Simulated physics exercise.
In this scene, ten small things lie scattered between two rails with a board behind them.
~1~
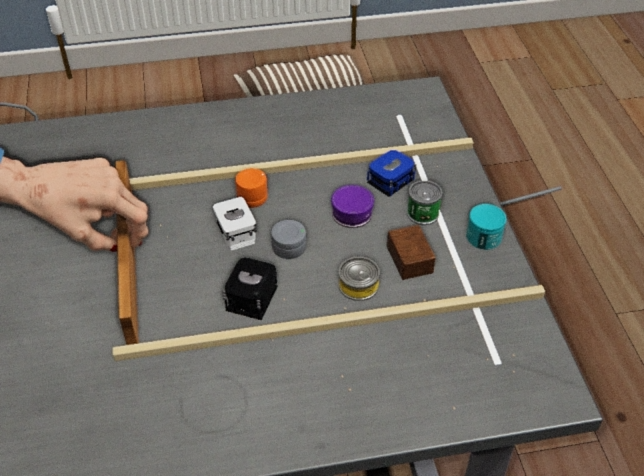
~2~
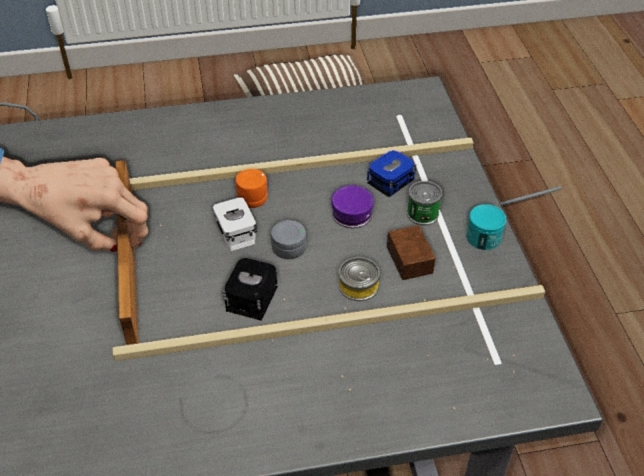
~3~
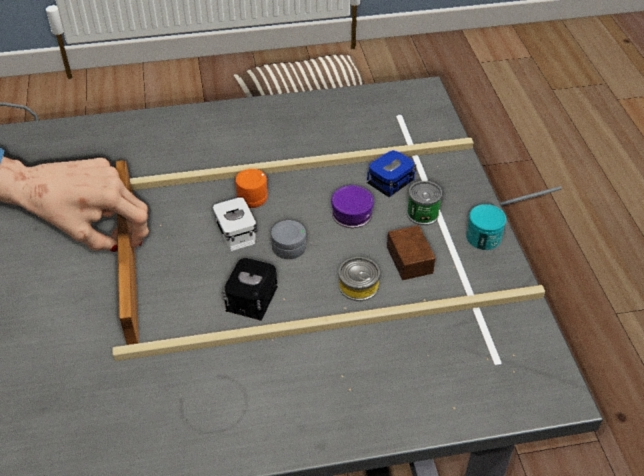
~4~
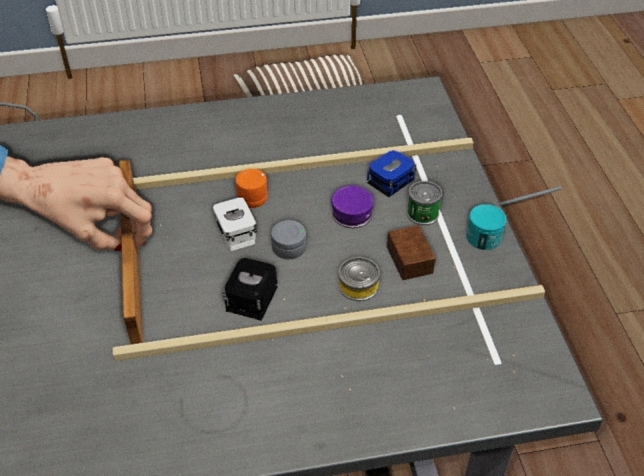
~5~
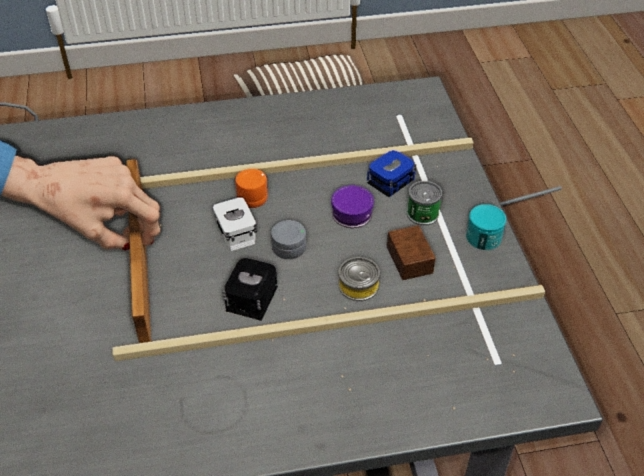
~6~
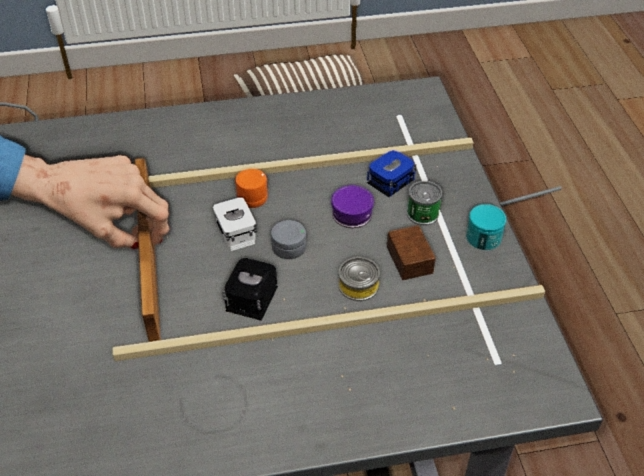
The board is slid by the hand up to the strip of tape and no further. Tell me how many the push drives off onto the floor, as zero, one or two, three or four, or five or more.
The count that drops over the edge is just one or a pair.
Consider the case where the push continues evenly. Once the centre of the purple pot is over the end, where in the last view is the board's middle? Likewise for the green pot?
The middle would be close to (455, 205) and then close to (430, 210).
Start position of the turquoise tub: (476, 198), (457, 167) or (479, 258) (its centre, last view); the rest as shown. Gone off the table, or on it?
Try by try, it drops away, then drops away, then drops away.
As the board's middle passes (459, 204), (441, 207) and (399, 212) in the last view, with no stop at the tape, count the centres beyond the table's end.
First 5, then 2, finally 0.
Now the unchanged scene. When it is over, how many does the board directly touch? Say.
It's 4.
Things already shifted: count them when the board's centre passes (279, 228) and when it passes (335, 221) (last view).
Moved so far: 4, later 7.
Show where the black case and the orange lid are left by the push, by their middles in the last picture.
The black case at (477, 251), the orange lid at (439, 167).
A little later, none off yet; turquoise tub at rest near (486, 227); green pot at rest near (424, 203); blue case at rest near (391, 173).
When it is over, the number that fall off is one or two; down, green pot and turquoise tub.
